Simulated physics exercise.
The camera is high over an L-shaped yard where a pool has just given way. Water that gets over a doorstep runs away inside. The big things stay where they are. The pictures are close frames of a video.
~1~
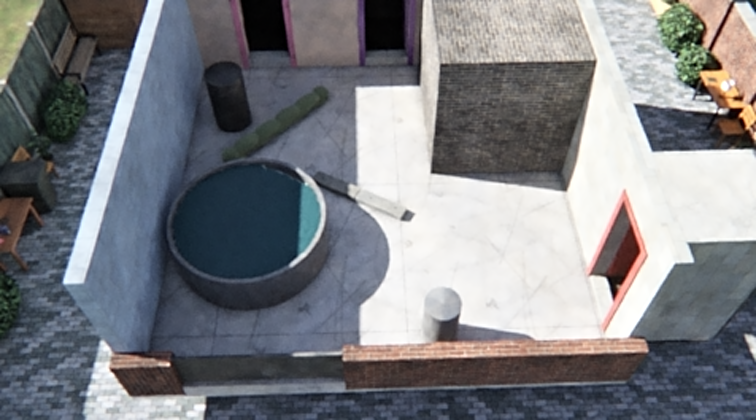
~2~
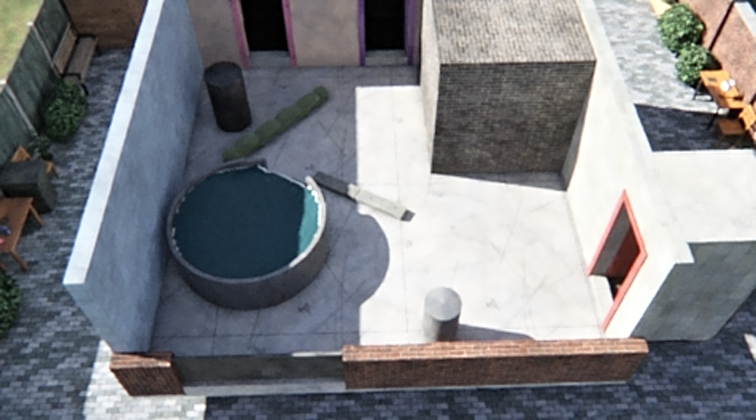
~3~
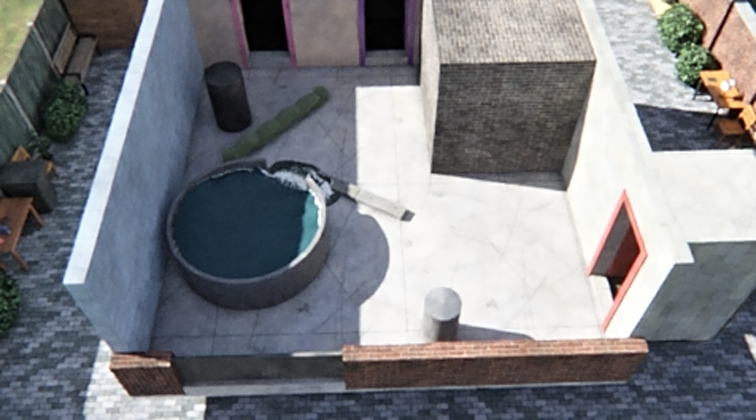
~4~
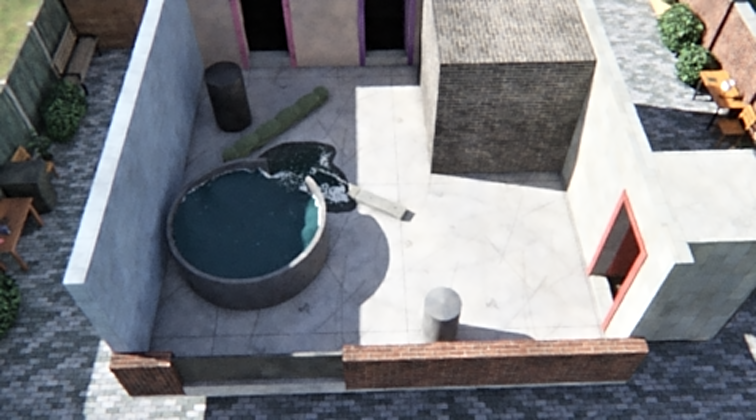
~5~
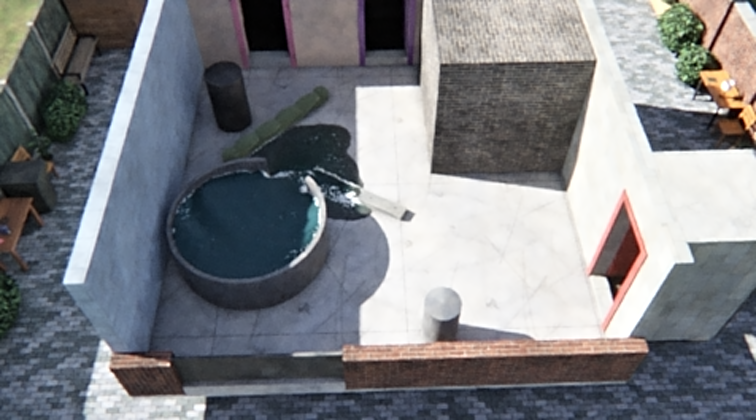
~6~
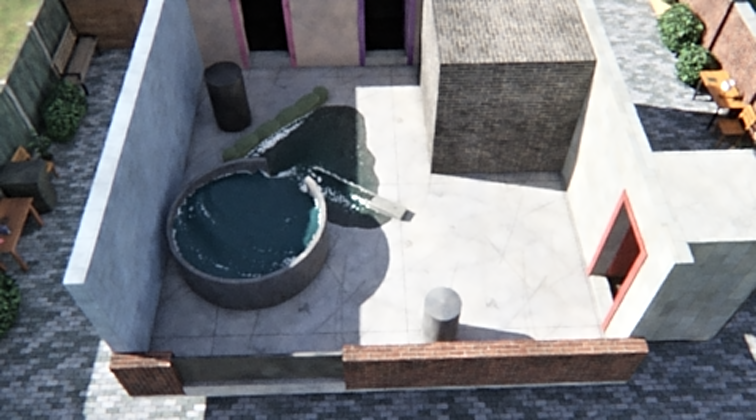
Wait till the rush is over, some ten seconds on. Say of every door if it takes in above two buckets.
One by one: The red door takes more than that; the pink door stays under that; the purple door takes more than that.
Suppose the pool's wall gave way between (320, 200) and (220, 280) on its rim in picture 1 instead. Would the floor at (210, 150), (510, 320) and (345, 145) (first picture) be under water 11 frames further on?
In that order: Clear, flooded, dry.
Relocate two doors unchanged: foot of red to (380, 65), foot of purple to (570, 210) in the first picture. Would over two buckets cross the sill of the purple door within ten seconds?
The purple one stays under.
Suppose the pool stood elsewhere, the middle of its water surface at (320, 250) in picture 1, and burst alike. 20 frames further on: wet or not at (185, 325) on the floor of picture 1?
There: No water.
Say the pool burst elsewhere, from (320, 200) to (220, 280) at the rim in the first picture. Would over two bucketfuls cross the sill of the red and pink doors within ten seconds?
Then: Red goes over; pink keeps below it.
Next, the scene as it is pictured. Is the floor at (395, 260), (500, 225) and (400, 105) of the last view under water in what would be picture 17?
As listed: Under water, not flooded, covered.
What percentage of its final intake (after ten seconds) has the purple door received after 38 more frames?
I make it 100 per cent.
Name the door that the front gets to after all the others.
I say the red one.
A moment on, water covers 30 % of the floor; the red door not reached, the pink door not reached, the purple door wet at the sill, nothing in.
Next, water covers 40 % of the floor; the red door not reached, the pink door not reached, the purple door under two buckets in.
Then, water covers 55 % of the floor; the red door not reached, the pink door wet at the sill, nothing in, the purple door far over two buckets in.
Later, water covers 80 % of the floor; the red door wet at the sill, nothing in, the pink door wet at the sill, nothing in, the purple door far over two buckets in.
In the end, water covers 95 % of the floor; the red door over two buckets in, the pink door wet at the sill, nothing in, the purple door far over two buckets in.
